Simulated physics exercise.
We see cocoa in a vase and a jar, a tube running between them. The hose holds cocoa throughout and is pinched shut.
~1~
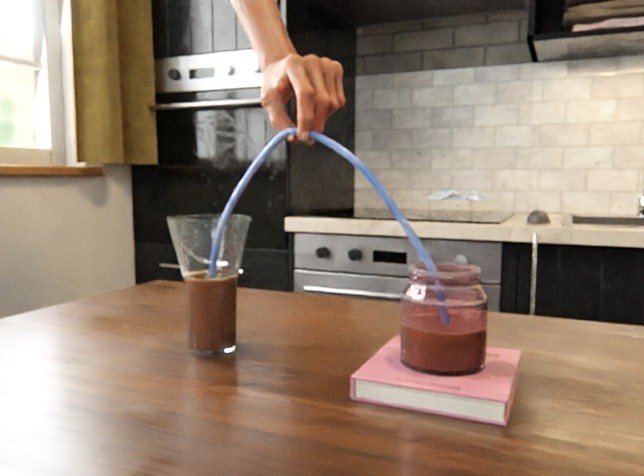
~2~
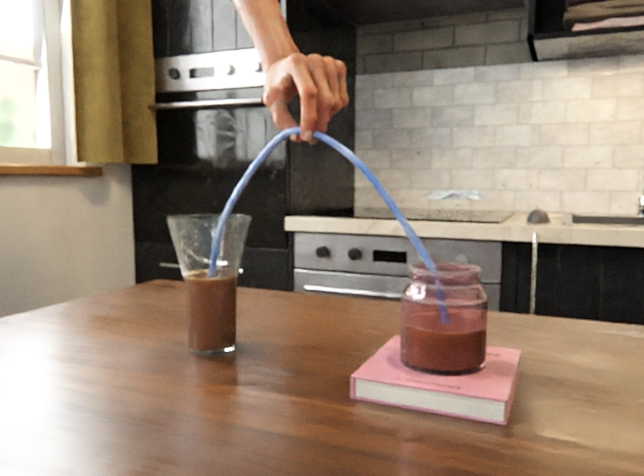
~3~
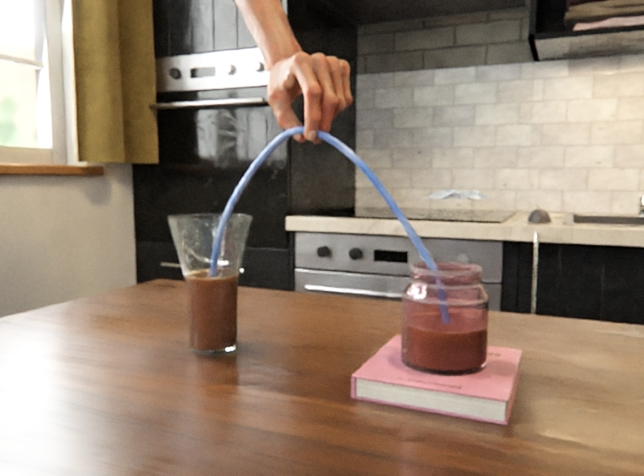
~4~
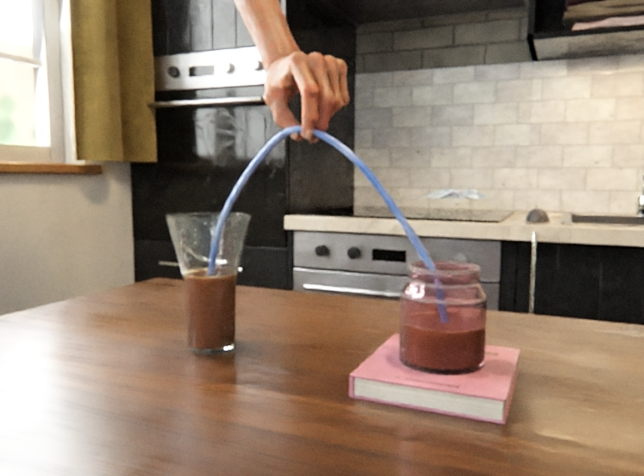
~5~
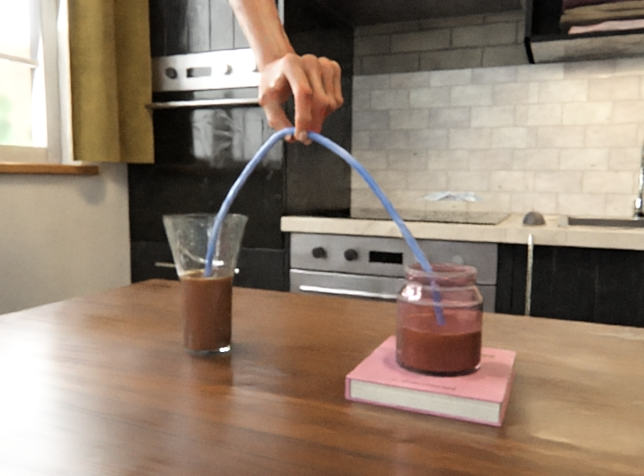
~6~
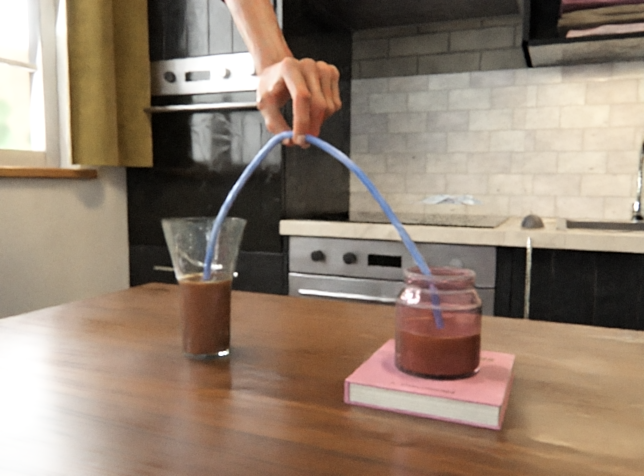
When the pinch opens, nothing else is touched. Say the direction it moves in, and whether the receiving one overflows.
Cocoa goes - right, receiving - does not overflow.
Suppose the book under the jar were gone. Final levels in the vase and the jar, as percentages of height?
You'd see the first filled to 35 per cent of its height and the second to 55 per cent.
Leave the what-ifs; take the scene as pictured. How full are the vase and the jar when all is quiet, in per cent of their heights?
The first at 45 per cent, the second at 50 per cent.
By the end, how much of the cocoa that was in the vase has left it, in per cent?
I'd say some 25 out of a hundred.
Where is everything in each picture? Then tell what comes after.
The hose is pinched; vase (211, 281) about half full, on the top itself; jar (443, 312) about a third full, up on the book, in the first frame.
Nothing flows; vase about half full, surface at (211, 274); jar about a third full, surface at (443, 323), in the second frame.
Fingers on the hose; vase (212, 280) about half full; jar (444, 311) about a third full, in the third frame.
Still shut; vase about half full, surface at (210, 273); jar about a third full, surface at (442, 322), in the fourth frame.
The hose is pinched; vase (207, 281) about half full, on the top itself; jar (439, 313) about a third full, up on the book, in the fifth frame.
Nothing flows; vase about half full, surface at (205, 278); jar about a third full, surface at (438, 327), in the sixth frame.
Soon after, the vase is about half full; the jar is about half full.
In the end, the vase is about half full; the jar is about half full; the two surfaces are level.
